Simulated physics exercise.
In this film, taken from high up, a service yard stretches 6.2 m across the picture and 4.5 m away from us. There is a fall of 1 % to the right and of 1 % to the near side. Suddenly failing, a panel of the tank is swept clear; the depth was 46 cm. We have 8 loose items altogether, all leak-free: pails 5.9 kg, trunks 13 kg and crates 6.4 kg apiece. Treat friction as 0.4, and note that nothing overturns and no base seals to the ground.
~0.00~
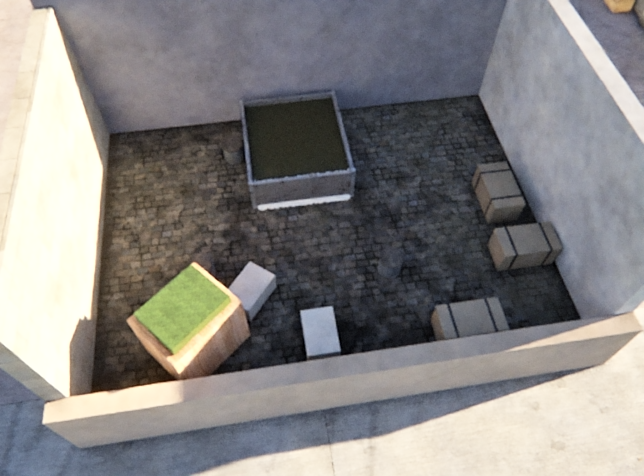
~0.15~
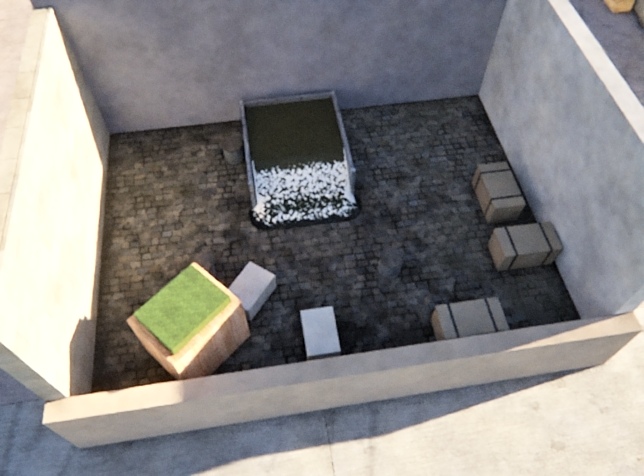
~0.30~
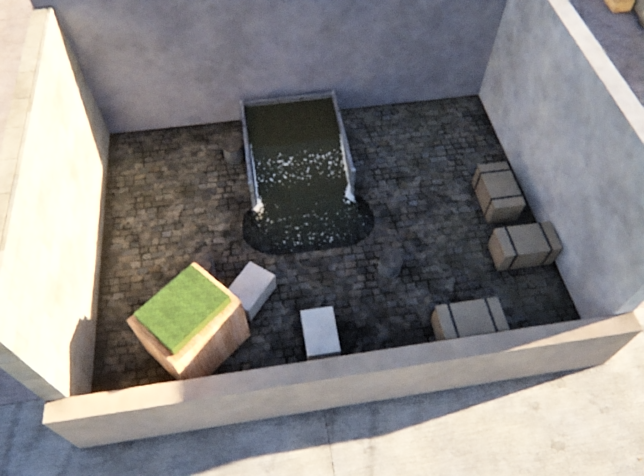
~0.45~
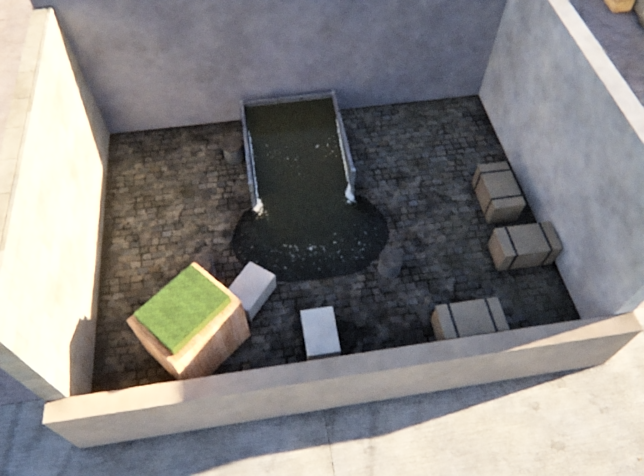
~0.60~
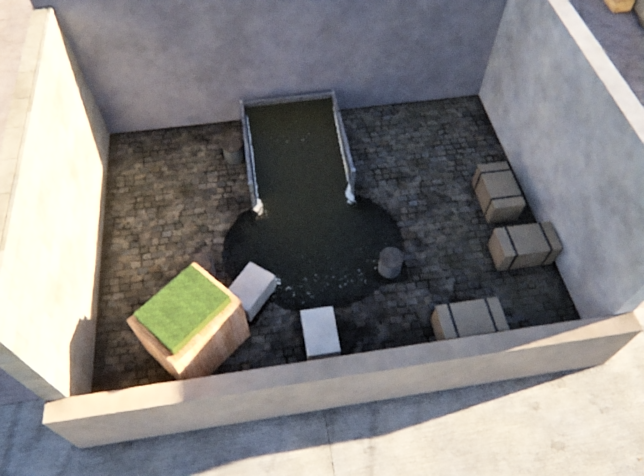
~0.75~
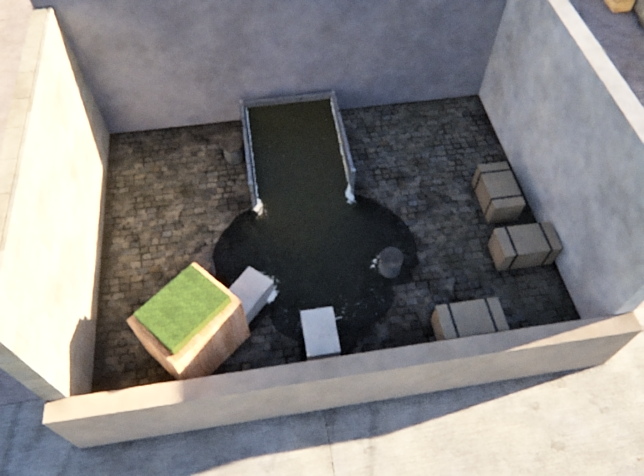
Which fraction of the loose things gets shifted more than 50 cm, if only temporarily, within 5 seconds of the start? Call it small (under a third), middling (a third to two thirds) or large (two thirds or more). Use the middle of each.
Large, two thirds or more.
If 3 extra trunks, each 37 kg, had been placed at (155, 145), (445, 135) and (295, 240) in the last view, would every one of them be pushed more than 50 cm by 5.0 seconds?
Result, one by one: Not exceeded, not exceeded and exceeded.
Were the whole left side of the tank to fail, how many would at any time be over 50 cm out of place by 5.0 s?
Count: 4.
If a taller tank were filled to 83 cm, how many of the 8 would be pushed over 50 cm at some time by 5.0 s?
Under that setup the answer is 7.
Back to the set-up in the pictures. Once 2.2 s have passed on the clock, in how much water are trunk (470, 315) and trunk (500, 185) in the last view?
Roughly 9 and 0 cm.
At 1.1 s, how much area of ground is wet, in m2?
Close to 9.0 m2, I'd say.
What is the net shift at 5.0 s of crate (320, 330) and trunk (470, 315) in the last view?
First: 200 cm. Second: 100 cm.
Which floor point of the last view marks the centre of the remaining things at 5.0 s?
Centre of the remaining things: Roughly (392, 235).
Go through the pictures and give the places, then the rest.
A crate at (249, 285), on the bottom; a crate at (320, 330), on the bottom; 2.2 m2 under water; 0 of 8 have shifted, in the first picture.
A crate at (249, 285) rests on the ground; a crate at (320, 330) rests on the ground; water covers 2.9 m2; 0 of 8 have shifted, in the second picture.
A crate at (249, 285), on the bottom; a crate at (320, 330) rests on the ground; 3.6 m2 under water; 0 of 8 have shifted, in the third picture.
A crate at (249, 285), on the bottom; a crate at (320, 330), on the bottom; 4.6 m2 under water; 0 of 8 have shifted, in the fourth picture.
A crate at (249, 286) rests on the ground; a crate at (320, 330), on the bottom; 5.6 m2 under water; 0 of 8 have shifted, in the fifth picture.
A crate at (246, 290), on the bottom, 8 cm from its start; a crate at (320, 331) rests on the ground; water covers 6.6 m2; 1 of 8 have shifted, in the sixth picture.
After 1.1 s 0 of 8 are over 50 cm from their spots; 0 afloat.
After 2.2 s 2 of 8 are over 50 cm from their spots; 2 afloat.
After 3.5 s 4 of 8 are over 50 cm from their spots; 4 afloat.
After 5.0 s 5 of 8 are over 50 cm from their spots, and 6 have been at some point; 5 afloat.
